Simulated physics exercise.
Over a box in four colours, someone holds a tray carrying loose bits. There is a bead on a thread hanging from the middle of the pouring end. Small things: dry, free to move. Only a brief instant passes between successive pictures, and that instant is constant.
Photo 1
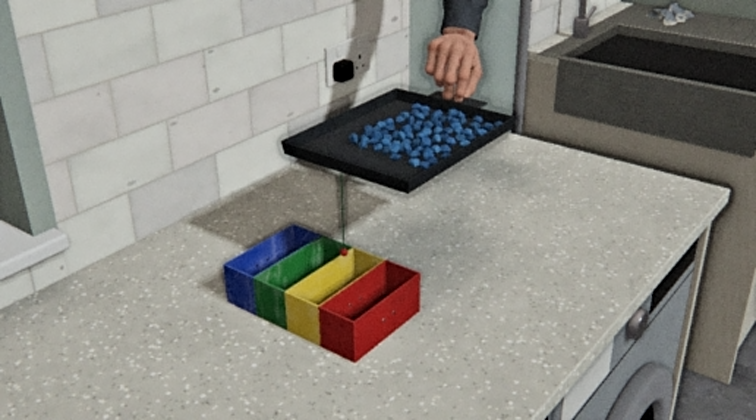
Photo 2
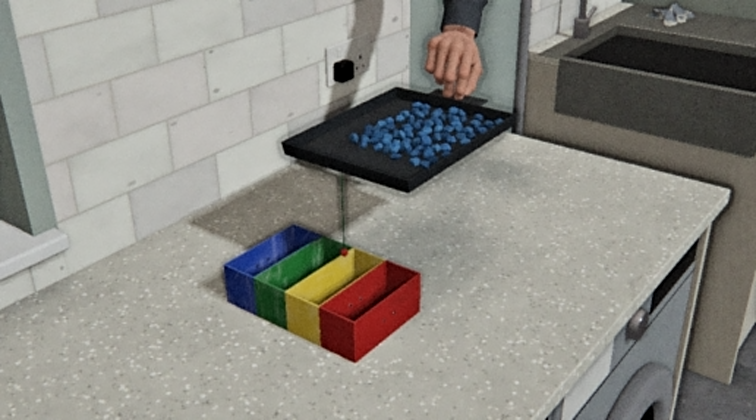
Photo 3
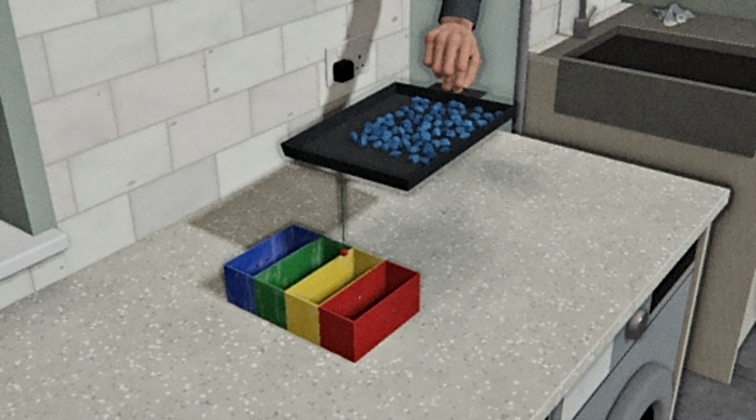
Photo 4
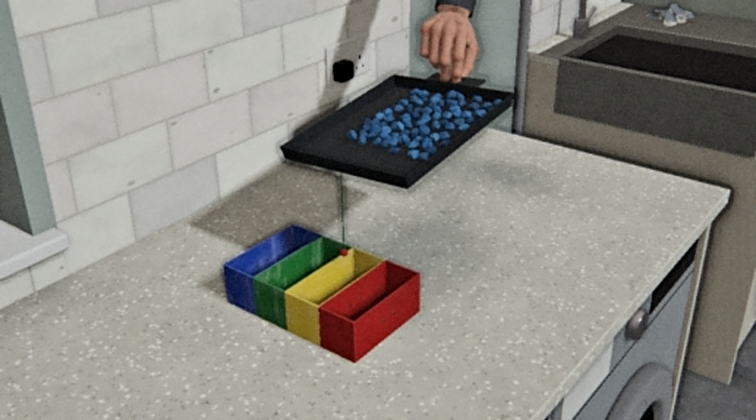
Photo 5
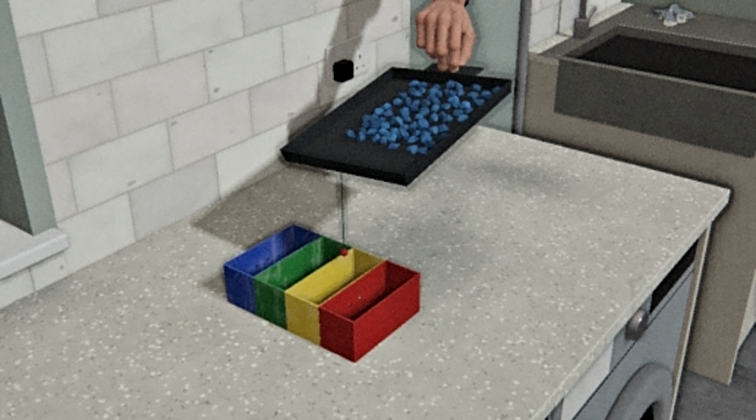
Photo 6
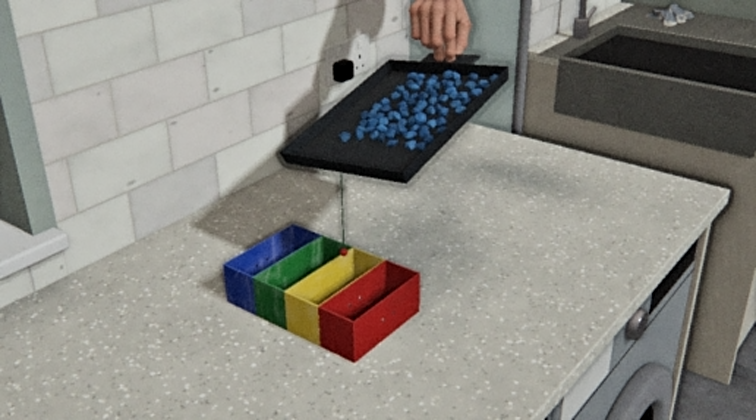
To begin with, a hand holds a black tray of small blue stones almost level above a box with blue, green, yellow and red compartments on a speckled counter. Then the hand rises slightly, gradually tilting the tray toward its lower left corner, while the box stays still.
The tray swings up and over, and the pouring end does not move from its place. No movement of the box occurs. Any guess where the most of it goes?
I'd say the blue cell.
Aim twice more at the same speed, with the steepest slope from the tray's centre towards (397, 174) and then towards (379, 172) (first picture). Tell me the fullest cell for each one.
Try 1 - red; try 2 - the cell in red.
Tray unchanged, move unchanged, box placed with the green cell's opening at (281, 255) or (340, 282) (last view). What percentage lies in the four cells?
Close to 100 per cent, followed by close to 10 per cent.
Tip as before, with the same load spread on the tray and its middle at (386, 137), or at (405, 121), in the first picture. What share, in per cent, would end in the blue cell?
Estimate: 70 % first, 70 % second.
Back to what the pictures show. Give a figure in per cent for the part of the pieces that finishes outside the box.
About 0 per cent.
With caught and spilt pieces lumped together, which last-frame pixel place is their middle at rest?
Close to (287, 277), more or less.
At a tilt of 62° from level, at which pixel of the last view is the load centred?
The middle of the pieces sits at roughly (313, 155).
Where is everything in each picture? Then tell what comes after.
Corners of the pouring end at (284, 141) and (408, 180), level; middle of the load at (421, 136), aquarium stones; bead on its thread at (344, 252); blue cell at (240, 286); green cell at (271, 300); yellow cell at (303, 315); red cell at (337, 331), in the first picture.
Corners of the pouring end at (284, 142) and (408, 179), level; middle of the load at (422, 135), in the second picture.
Corners of the pouring end at (283, 143) and (407, 178), tipped barely, lowest at the left corner; middle of the load at (421, 131), in the third picture.
Corners of the pouring end at (283, 146) and (406, 175), tipped a little, lowest at the left corner; middle of the load at (420, 124), in the fourth picture.
Corners of the pouring end at (283, 149) and (404, 173), tipped a little, lowest at the left corner; middle of the load at (419, 118), in the fifth picture.
Corners of the pouring end at (282, 151) and (402, 171), tipped clearly, lowest at the left corner; middle of the load at (417, 111); blue cell at (240, 286); green cell at (270, 300); yellow cell at (303, 315); red cell at (337, 331), in the sixth picture.
Soon, tray tipped steeply; nearly all on the tray; a stray few in the blue cell; a small part falling or outside the box.
A while on, tray tipped past a quarter turn; about half on the tray; about a third in the blue cell; a small part in the green cell; a small part falling or outside the box.
Towards the end, tray tipped past a quarter turn; about two thirds in the blue cell; about a third in the green cell; a stray few falling or outside the box.
Finally, tray tipped past a quarter turn; about two thirds in the blue cell; about a third in the green cell; none in the red cell; none in the yellow cell; a stray few outside the box.
